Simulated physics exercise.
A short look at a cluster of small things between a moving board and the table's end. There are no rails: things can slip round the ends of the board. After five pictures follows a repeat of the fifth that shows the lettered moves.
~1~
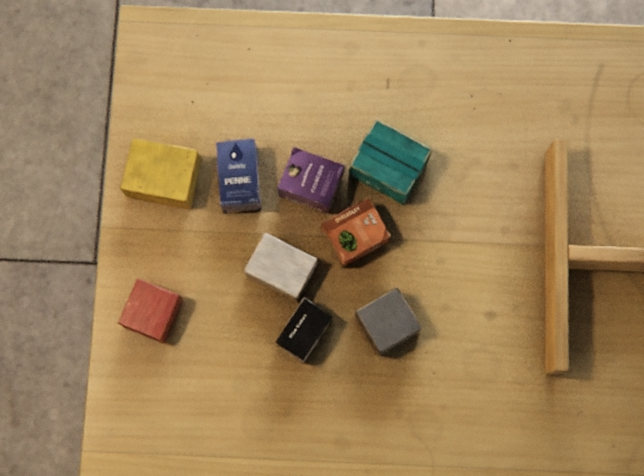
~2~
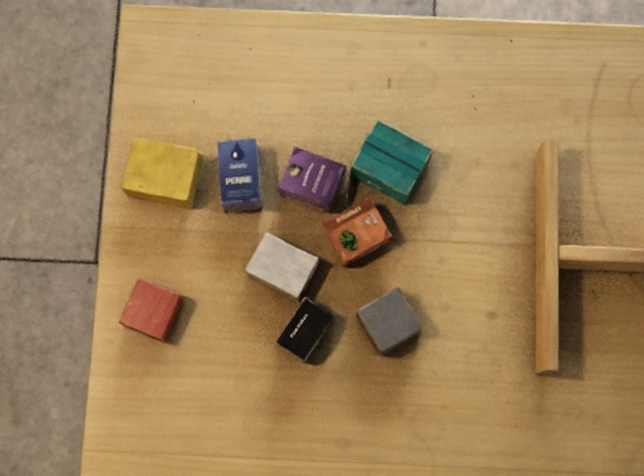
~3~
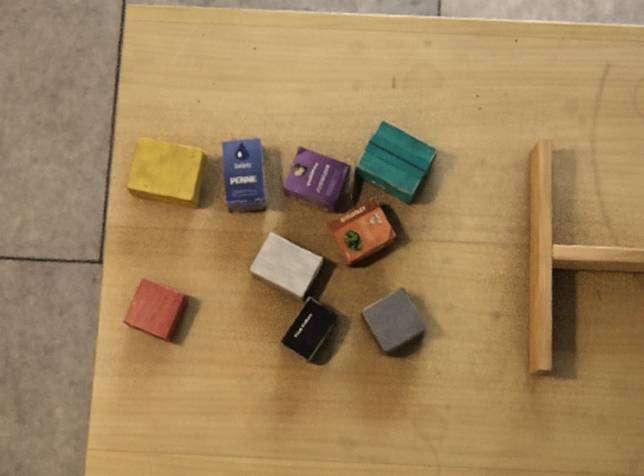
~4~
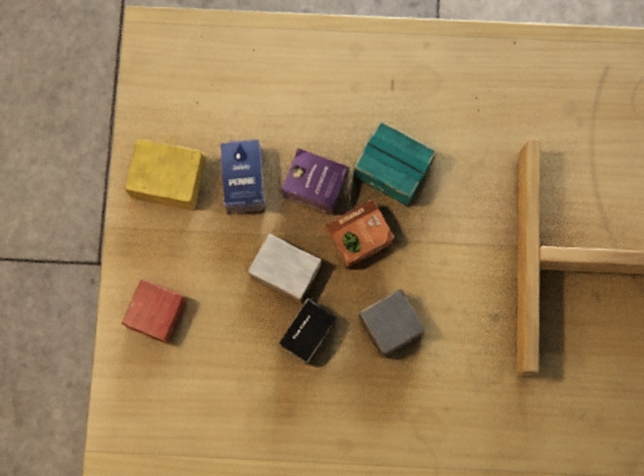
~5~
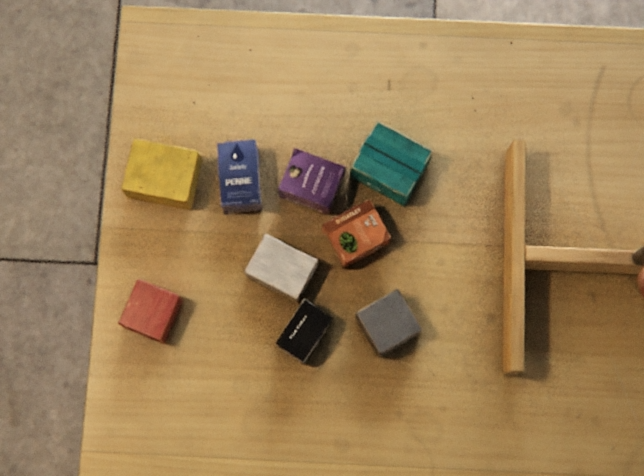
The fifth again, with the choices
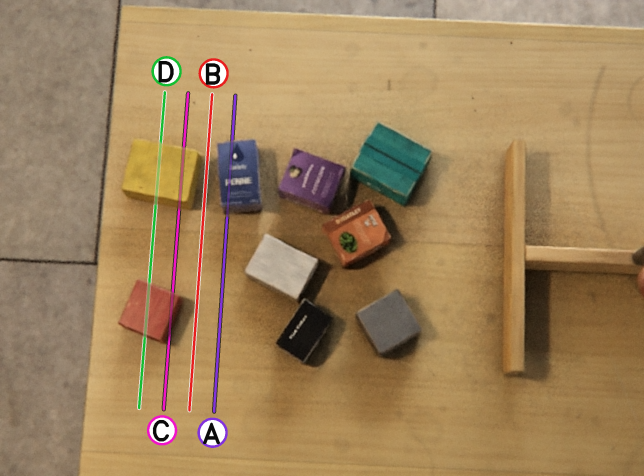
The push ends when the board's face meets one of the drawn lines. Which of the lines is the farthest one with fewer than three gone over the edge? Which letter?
B.
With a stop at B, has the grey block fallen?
No.
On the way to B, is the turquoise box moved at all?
By then, yes.
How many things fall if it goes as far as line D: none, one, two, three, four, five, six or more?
Five.
On the marked copy, A at (225, 249); B at (201, 247); C at (176, 246); D at (152, 245).
Taking B. A third of the way, board (405, 247); turquoise box (364, 170); grey block (361, 316).
Two thirds of the way, board (291, 242); yellow block (95, 175); blue packet (149, 169).
When it is over, board (202, 238); blue packet over the edge; yellow block over the edge; two fallen.
As for the rest, A is within the limit but short; C drops three; D drops five.
